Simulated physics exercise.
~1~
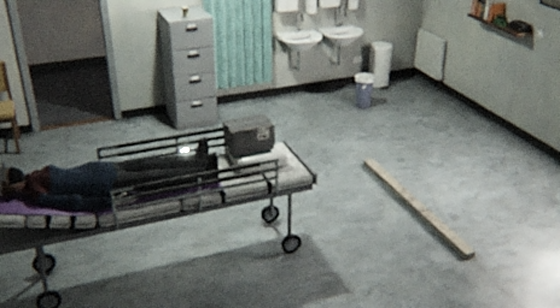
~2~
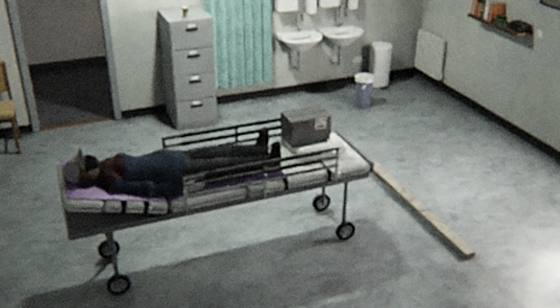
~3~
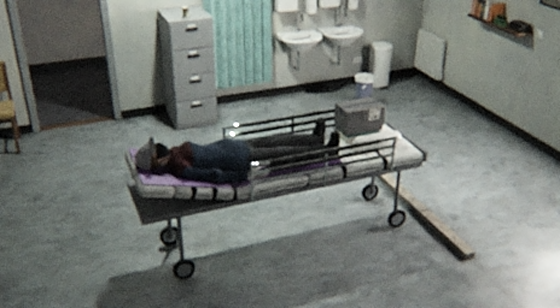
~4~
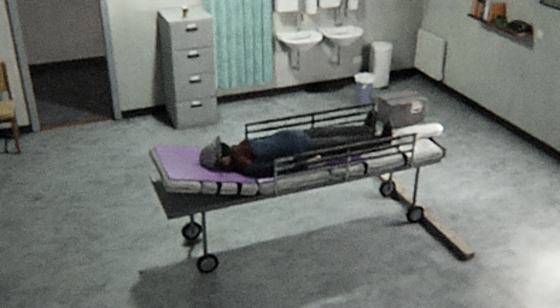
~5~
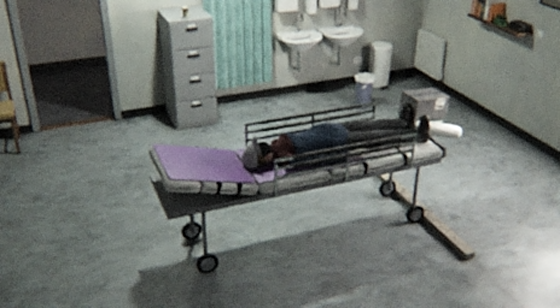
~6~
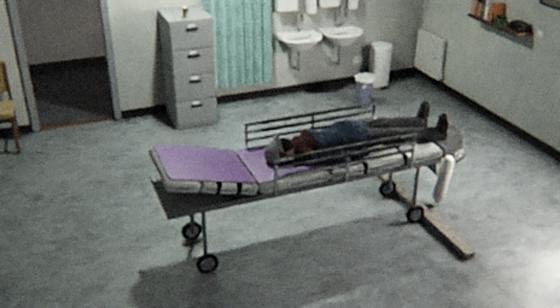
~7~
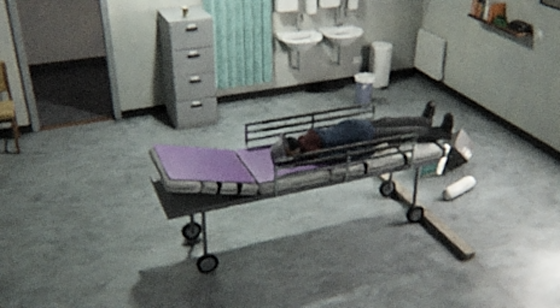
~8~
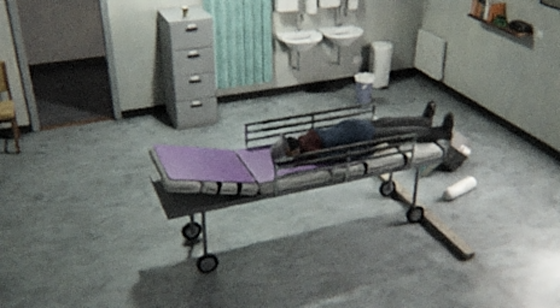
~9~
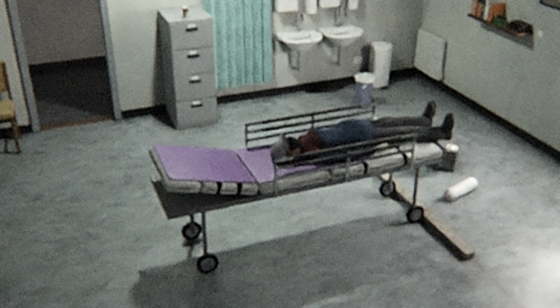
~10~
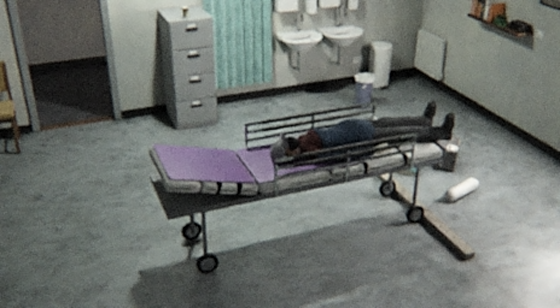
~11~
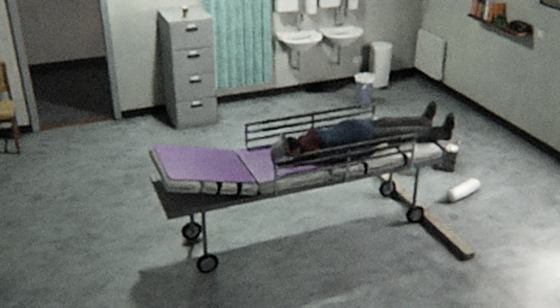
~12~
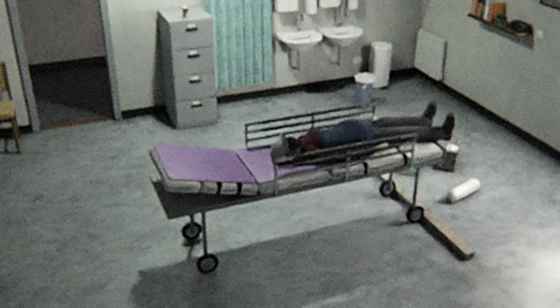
The clip opens on a limp person lying along a ward trolley, feet toward the right, with a boxy grey holdall and smaller items near the feet. The trolley rolls right across the grey floor, past a cabinet and sinks, then halts abruptly at a long strip on the ground. The person keeps sliding feet first along the purple-topped bed, while the holdall, a white bottle and a folder slip over the foot end. They tumble to the floor beyond it. Finally the trolley stands level, the person still on it with feet jutting past the end.
